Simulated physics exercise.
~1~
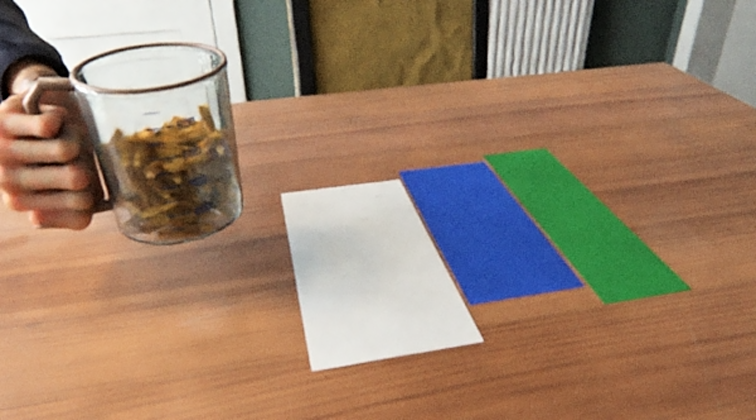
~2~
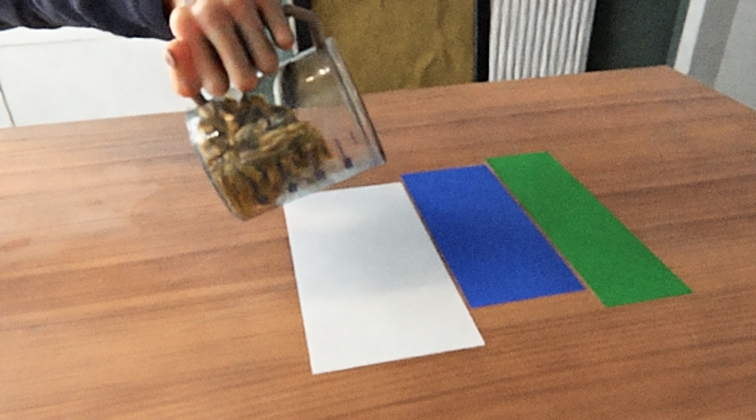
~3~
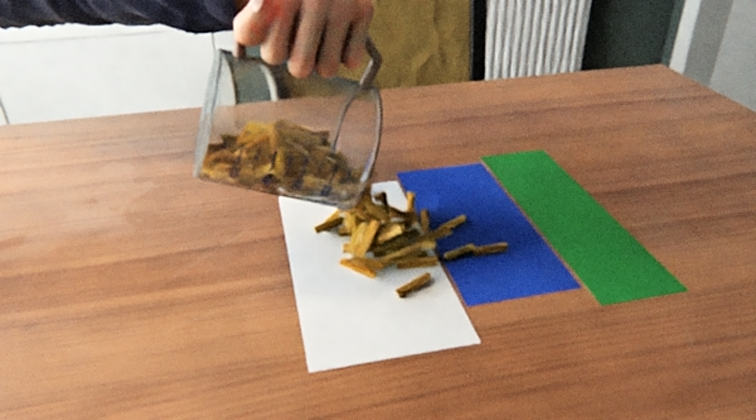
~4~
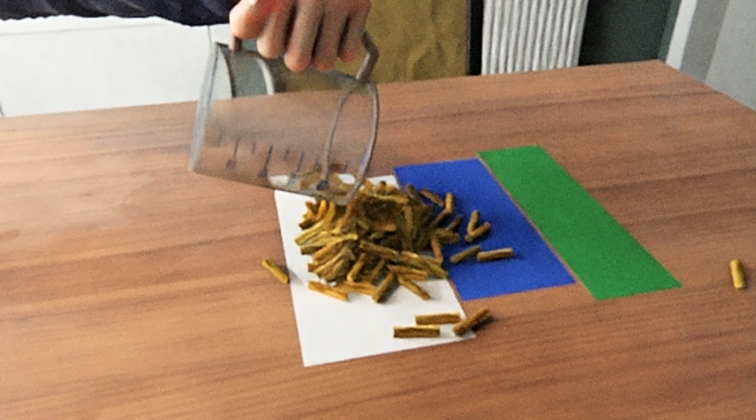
A hand tips a clear jug and pours dry pasta mostly onto the white mat.
